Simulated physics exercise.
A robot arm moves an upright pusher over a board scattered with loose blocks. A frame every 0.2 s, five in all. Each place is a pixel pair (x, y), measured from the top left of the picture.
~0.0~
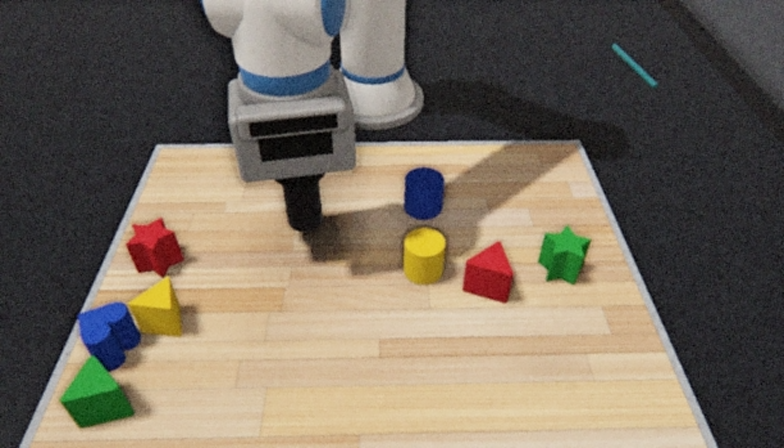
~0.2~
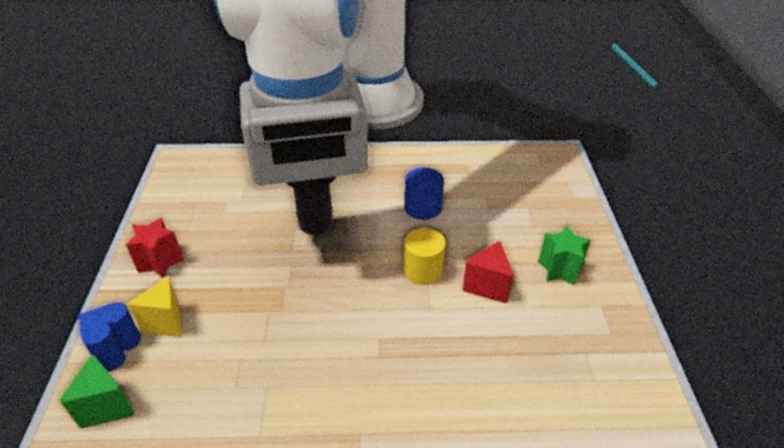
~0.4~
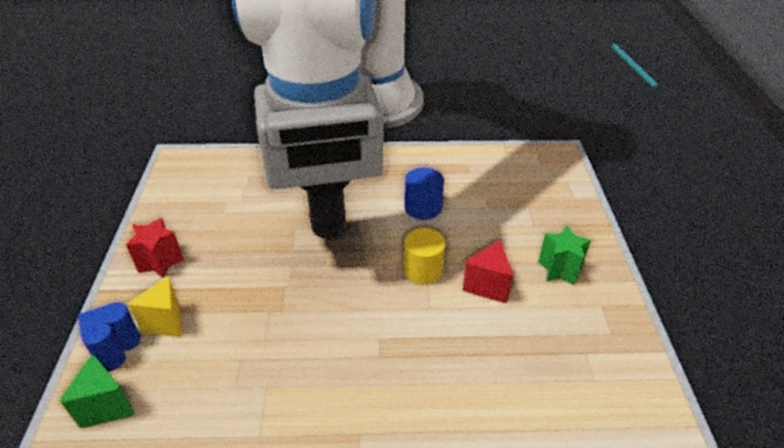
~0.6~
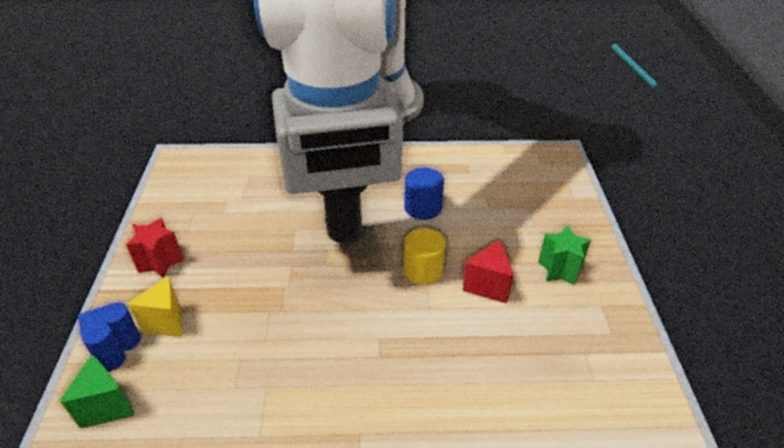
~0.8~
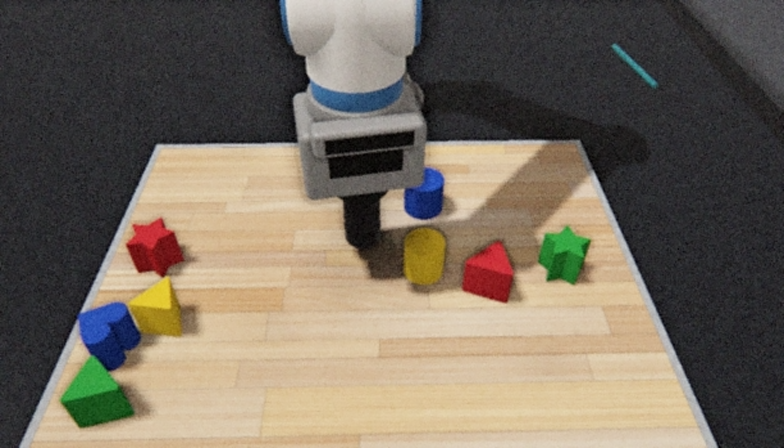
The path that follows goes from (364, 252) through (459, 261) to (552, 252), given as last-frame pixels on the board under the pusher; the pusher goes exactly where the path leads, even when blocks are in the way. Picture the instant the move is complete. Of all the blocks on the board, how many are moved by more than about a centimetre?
There will be three or more blocks displaced.
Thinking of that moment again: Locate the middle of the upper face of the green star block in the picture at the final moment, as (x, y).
At pixel (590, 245).
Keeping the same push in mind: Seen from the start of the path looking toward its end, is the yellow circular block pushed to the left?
I expect not.
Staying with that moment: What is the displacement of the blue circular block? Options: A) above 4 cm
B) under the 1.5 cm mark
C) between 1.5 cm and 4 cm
(B)
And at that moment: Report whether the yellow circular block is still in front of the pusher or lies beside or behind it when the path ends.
My answer is that the yellow circular block has slipped off.
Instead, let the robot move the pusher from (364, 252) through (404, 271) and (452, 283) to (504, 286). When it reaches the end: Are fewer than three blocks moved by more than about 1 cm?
Yes
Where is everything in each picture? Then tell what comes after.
The first picture shows pusher's lower end at (306, 221); blue circular block at (425, 179); yellow circular block at (425, 241); red three-sided block at (493, 258); green star block at (569, 241).
The second picture shows pusher at (316, 224); blocks still.
The third picture shows pusher at (329, 228); blocks still.
The fourth picture shows pusher at (345, 232); blocks still.
The fifth picture shows pusher at (363, 237); blue circular block at (425, 179); yellow circular block at (425, 241); red three-sided block at (493, 258); green star block at (569, 241).
The first path, step by step. One third of the way, pusher at (429, 246); yellow circular block at (456, 253); red three-sided block at (495, 260), turned 15° anticlockwise.
Two thirds of the way, pusher at (494, 246); yellow circular block at (475, 260); red three-sided block at (512, 272), turned 45° anticlockwise.
At the end, pusher at (556, 238); blue circular block still; yellow circular block at (475, 260); red three-sided block at (512, 272), turned 45° anticlockwise; green star block at (590, 245), turned 50° clockwise.
